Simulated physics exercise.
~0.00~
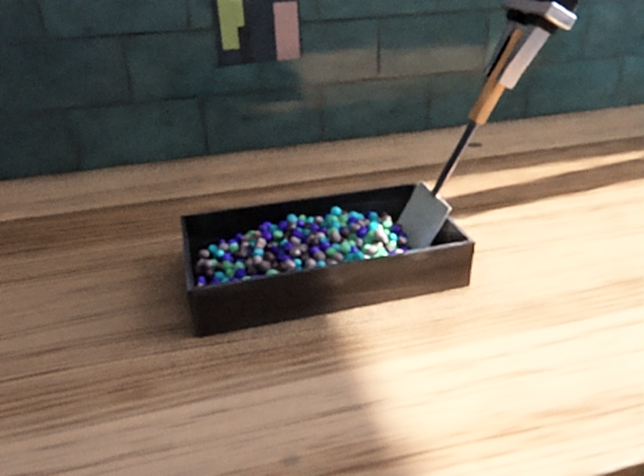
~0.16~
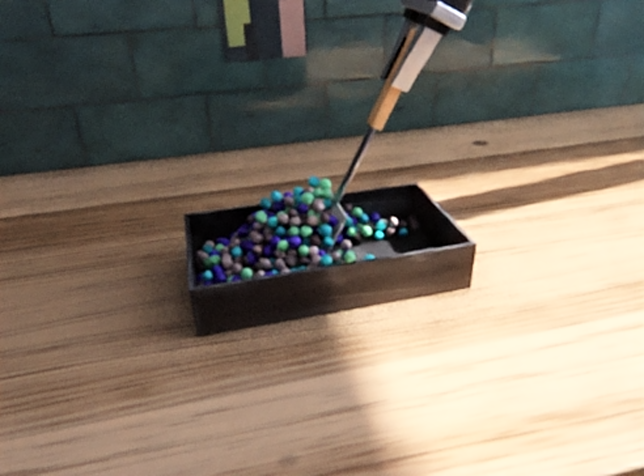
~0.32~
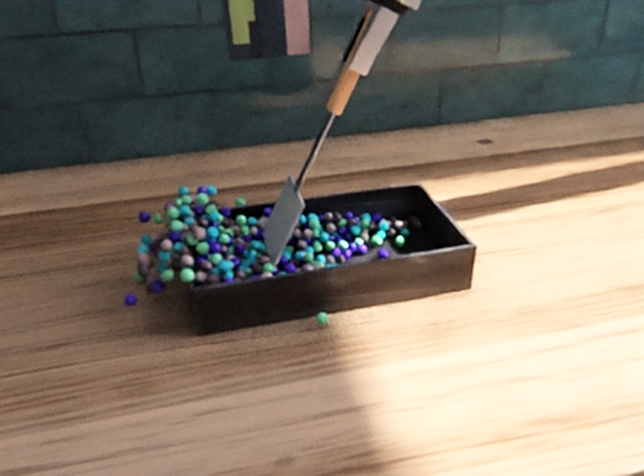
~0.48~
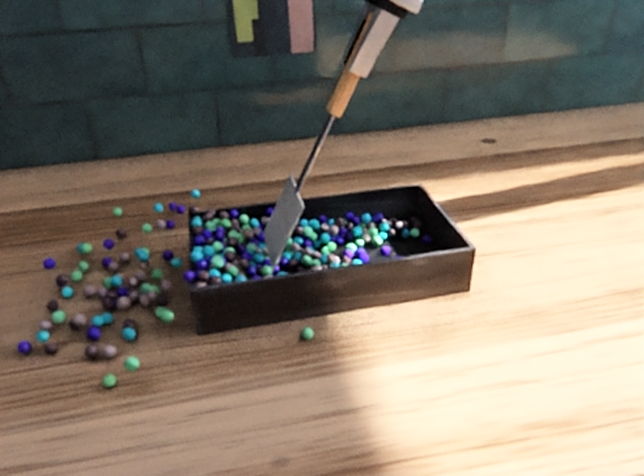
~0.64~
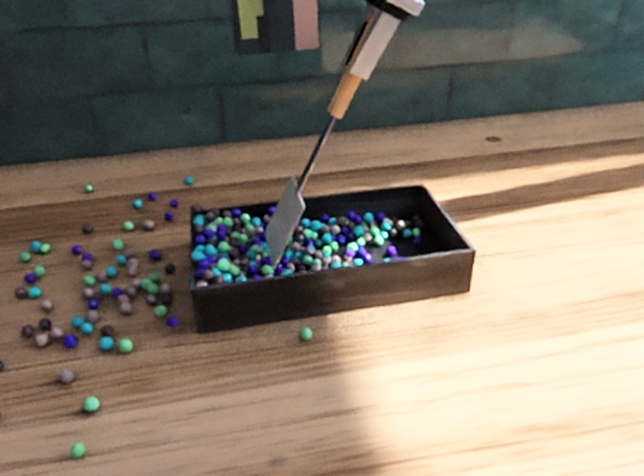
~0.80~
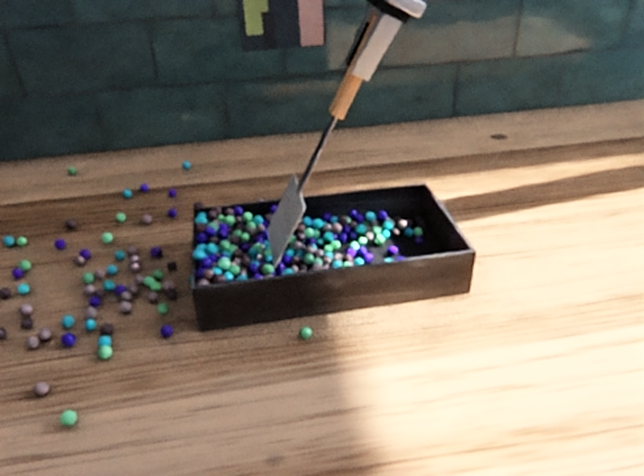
A robot arm swept a spatula leftward through a dark tray of small colourful balls, heaping them up until many spilled over the left end and scattered across the wooden table, while the blade stopped and stayed among those left inside.
